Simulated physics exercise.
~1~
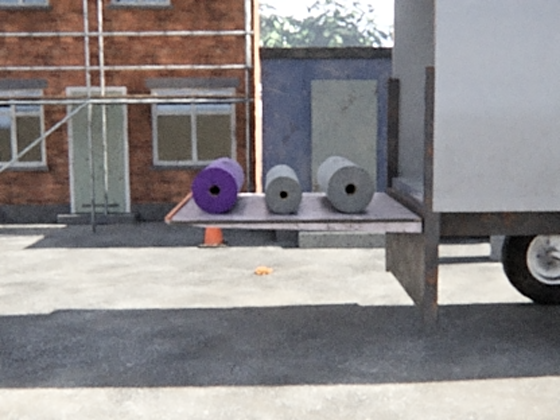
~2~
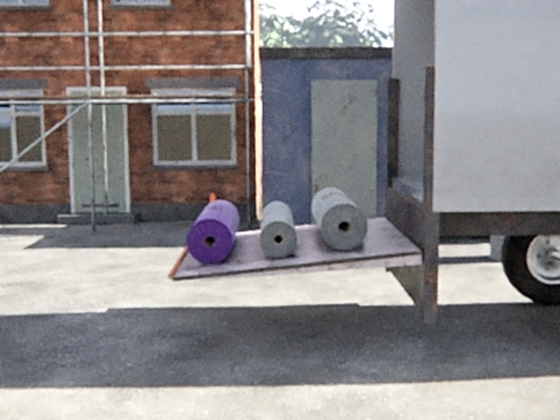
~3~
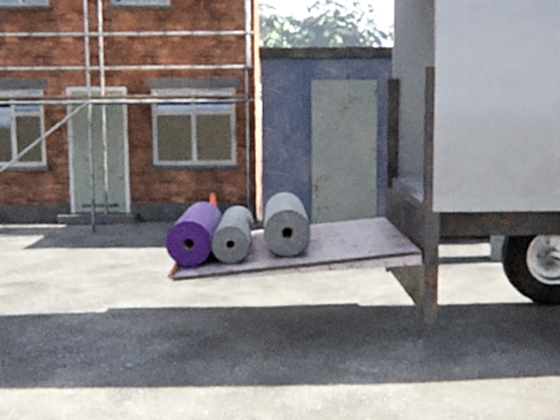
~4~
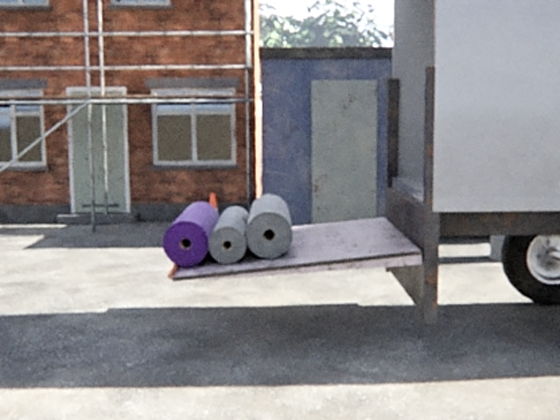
The clip shows a purple roll and two grey rolls on a platform behind a truck as the platform lowers and tilts down to the left; the rolls roll left and end bunched together near its lower edge, with the purple one leftmost and still aboard.
